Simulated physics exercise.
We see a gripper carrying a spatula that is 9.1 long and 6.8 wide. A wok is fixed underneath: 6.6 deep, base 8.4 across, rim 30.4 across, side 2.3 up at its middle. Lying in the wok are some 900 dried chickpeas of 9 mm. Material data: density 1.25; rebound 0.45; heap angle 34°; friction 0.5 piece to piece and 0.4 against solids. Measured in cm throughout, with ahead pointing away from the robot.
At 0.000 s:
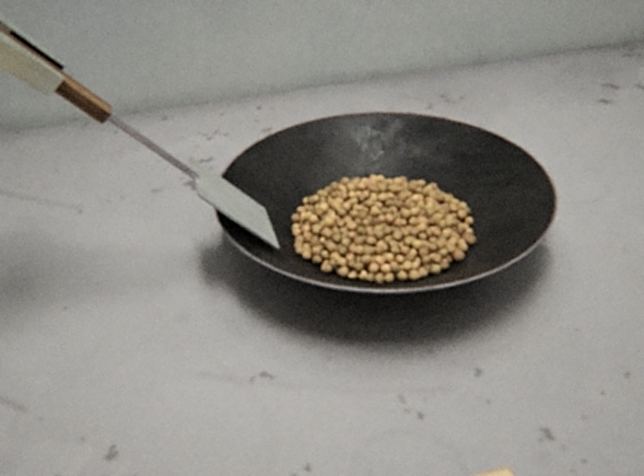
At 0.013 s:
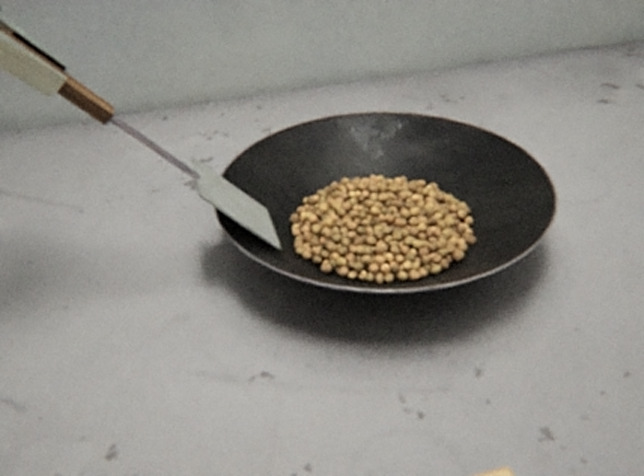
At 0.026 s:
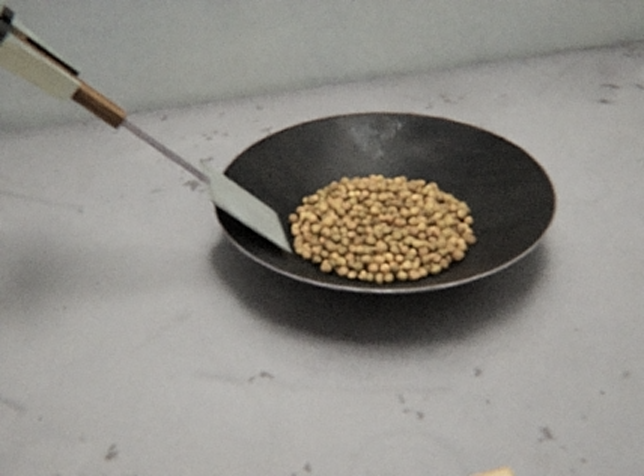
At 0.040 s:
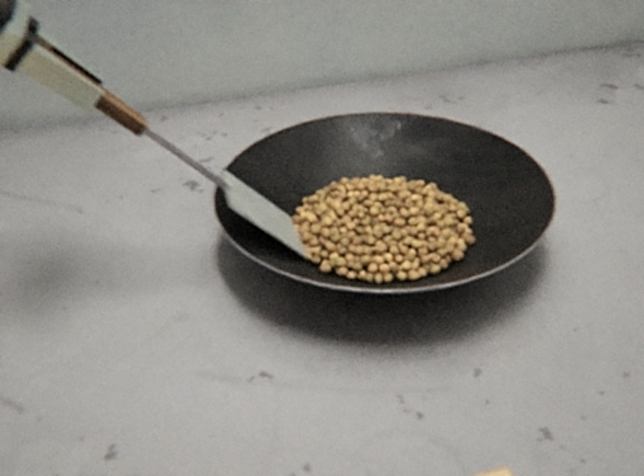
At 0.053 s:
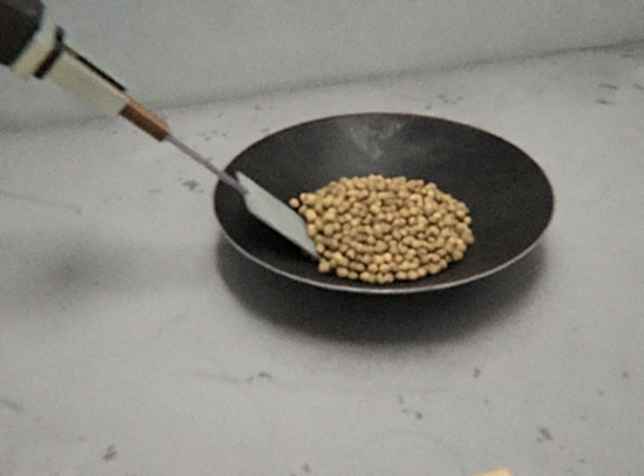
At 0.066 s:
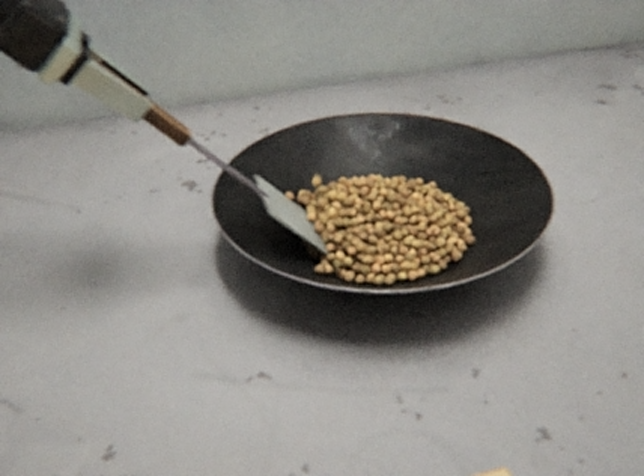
A spatula with a pale blade and a brown-and-cream handle, carried by a dark gripper at the upper left, moves rightward inside a black wok. The wok sits on a grey, speckled surface before a pale grey-green wall, viewed from above at an angle, with a heap of tan chickpeas inside. The blade slides into the heap's left edge, nudging a few chickpeas, while the camera stays still.
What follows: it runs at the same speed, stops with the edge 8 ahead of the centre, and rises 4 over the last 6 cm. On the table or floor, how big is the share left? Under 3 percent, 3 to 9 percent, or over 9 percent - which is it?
It is over 9 percent.
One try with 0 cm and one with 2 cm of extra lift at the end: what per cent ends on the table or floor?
30 and 30 per cent.
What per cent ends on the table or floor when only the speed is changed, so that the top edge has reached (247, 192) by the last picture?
Roughly 25 per cent.
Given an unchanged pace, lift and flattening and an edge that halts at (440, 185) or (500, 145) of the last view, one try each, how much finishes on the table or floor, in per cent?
Respectively some 15 and 40 percent end on the table or floor.
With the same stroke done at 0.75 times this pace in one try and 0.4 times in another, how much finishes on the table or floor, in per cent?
Estimates, in order: 20 % and 0 %.
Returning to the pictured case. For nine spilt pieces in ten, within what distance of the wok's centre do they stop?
Around 90 centimetres.
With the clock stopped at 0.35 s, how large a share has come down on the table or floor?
I'd say close to 5 in a hundred.
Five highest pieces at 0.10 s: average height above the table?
7 cm or so.
After 0.10 s, sloping 48°, highest piece 7 above the table; 900 in the wok.
After 0.13 s, sloping 48°, highest piece 9 above the table; 900 in the wok.
After 0.35 s, sloping 48°, highest piece 16 above the table; 660 in the wok, 59 on the table or floor, 181 on the blade or in flight.
After 1.40 s, sloping 48°, highest piece 7 above the table; 660 in the wok, 240 on the table or floor.
In the end, 660 in the wok, 240 on the table or floor. That is 27 % on the table or floor.
